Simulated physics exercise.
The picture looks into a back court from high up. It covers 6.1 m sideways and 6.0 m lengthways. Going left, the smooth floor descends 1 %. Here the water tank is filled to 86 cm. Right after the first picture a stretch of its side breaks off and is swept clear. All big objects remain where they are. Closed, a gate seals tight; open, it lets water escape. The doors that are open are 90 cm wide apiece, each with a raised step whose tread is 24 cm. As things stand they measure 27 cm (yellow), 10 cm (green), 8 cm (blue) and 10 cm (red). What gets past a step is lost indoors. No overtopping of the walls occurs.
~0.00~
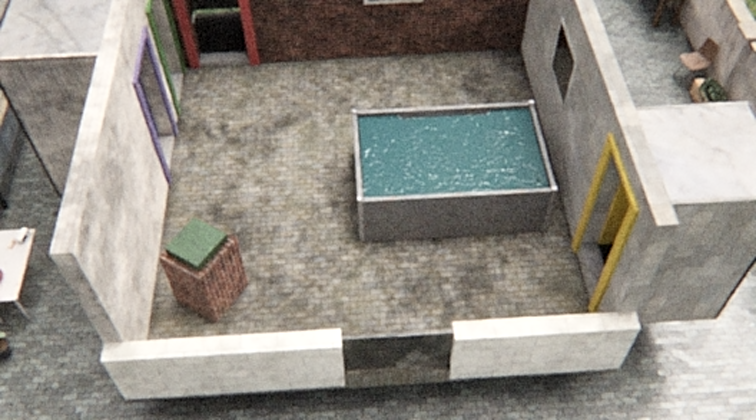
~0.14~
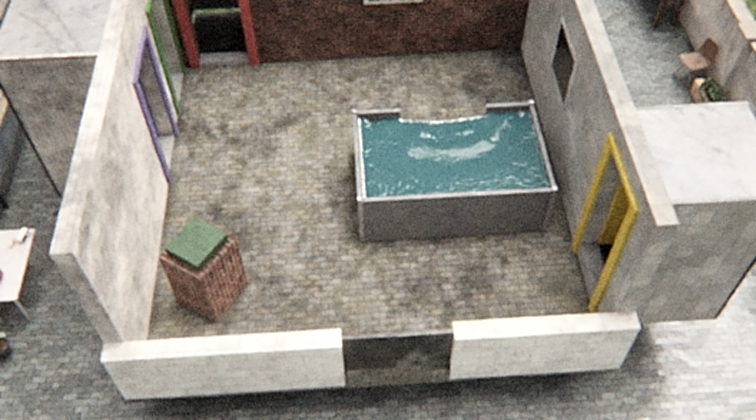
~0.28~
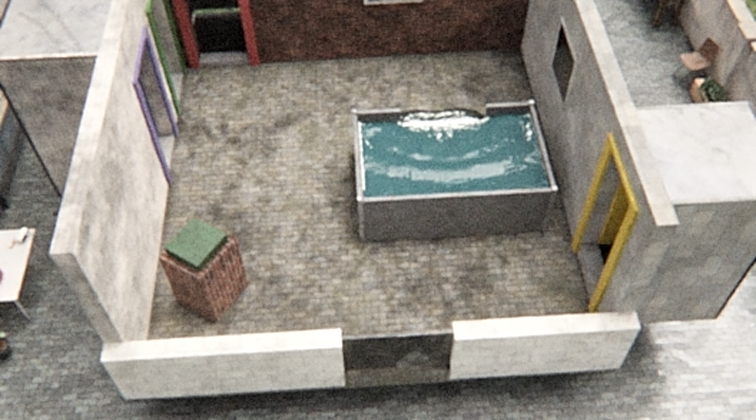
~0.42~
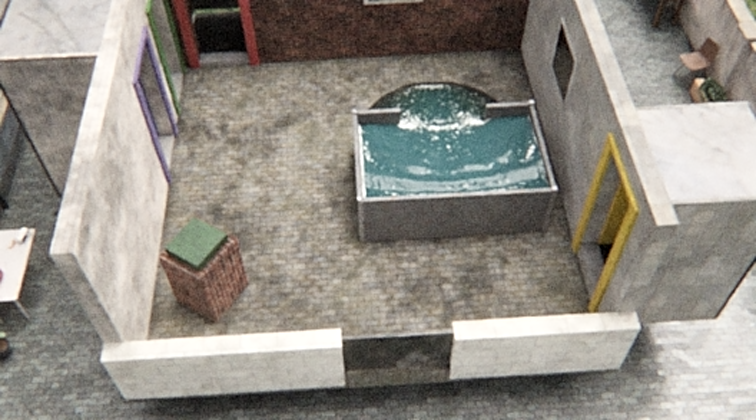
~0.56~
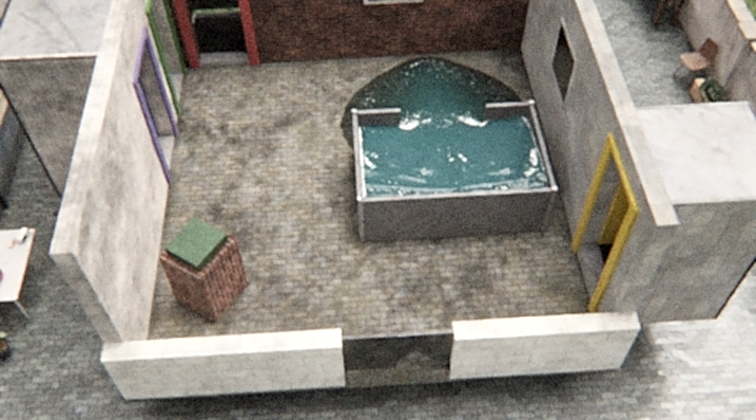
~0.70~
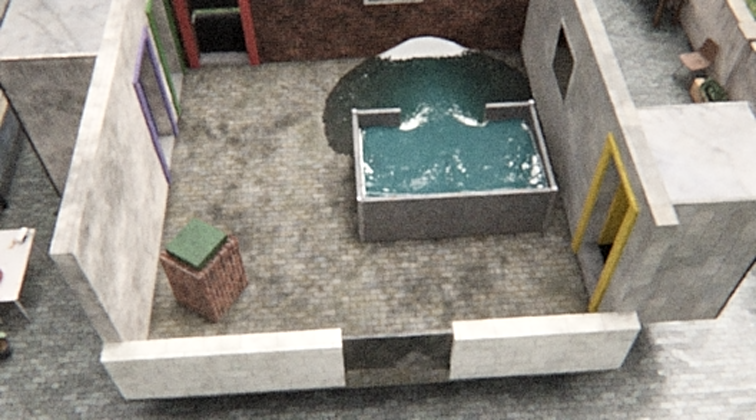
Water in a rectangular tank surges through a gap in the far side and spreads across the paved court behind it.
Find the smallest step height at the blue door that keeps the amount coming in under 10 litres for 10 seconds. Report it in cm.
The smallest height is roughly 16 cm.
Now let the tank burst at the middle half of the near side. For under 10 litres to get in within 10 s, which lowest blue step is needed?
It needs to be about 8.5 cm high.
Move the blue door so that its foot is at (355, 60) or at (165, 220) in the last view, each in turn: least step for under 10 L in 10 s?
Minimums: About 32 cm and 7.0 cm.
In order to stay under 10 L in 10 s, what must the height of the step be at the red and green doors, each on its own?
You'd want about 17 centimetres at red and about 32 centimetres at green.
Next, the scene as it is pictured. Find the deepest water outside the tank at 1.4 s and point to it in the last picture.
Around (514, 51).
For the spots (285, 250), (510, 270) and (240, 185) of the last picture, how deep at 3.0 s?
Roughly 0, 0 and 0 cm, in turn.
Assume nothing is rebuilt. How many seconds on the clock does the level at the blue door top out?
At roughly 5.0 s.
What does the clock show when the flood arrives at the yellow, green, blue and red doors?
Arrives: Yellow 3.0 s / green 2.0 s / blue 2.4 s / red 1.6 s.
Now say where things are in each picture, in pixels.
The first picture shows the water tank at (450, 153) is whole and still, 86 cm deep; the blue door at (157, 113) is dry.
In the second picture, the gap is on the far side, the front 0.4 m out at a hidden place; the back of the water tank holds 86 cm.
In the third picture, water pours out on the far side and has run 0.9 m, to a hidden place; about 15 cm deep outside, 84 cm at the back.
In the fourth picture, the gap is on the far side, the front 1.6 m out at (416, 86); the back of the water tank holds 76 cm.
In the fifth picture, the gap is on the far side, the front 2.2 m out at (419, 61); the back of the water tank holds 73 cm.
In the sixth picture, water pours out on the far side and has run 2.3 m, to (477, 53); about 6 cm deep outside, 75 cm at the back; 2.7 m in a straight line remain to the blue door at (157, 113).
After 1.4 s water covers 25 % of the floor, deepest (66 cm) near (514, 51); it has not reached the blue door.
After 3.0 s water covers 45 % of the floor, deepest (34 cm) near (515, 57); 13 cm at the blue door, 0 litres in over its 8 cm step.
After 10.0 s water covers 100 % of the floor, deepest (17 cm) near (182, 90); 11 cm at the blue door, 120 litres in over its 8 cm step.
At the blue door as built, the water arrived by 2.5 s and peaked near 17 cm at 4.8 s.
With a step of 13 cm, 33 litres would have come in within the 10 s; with 17.5 cm, 4 litres. So under 10 litres takes about 16 cm.
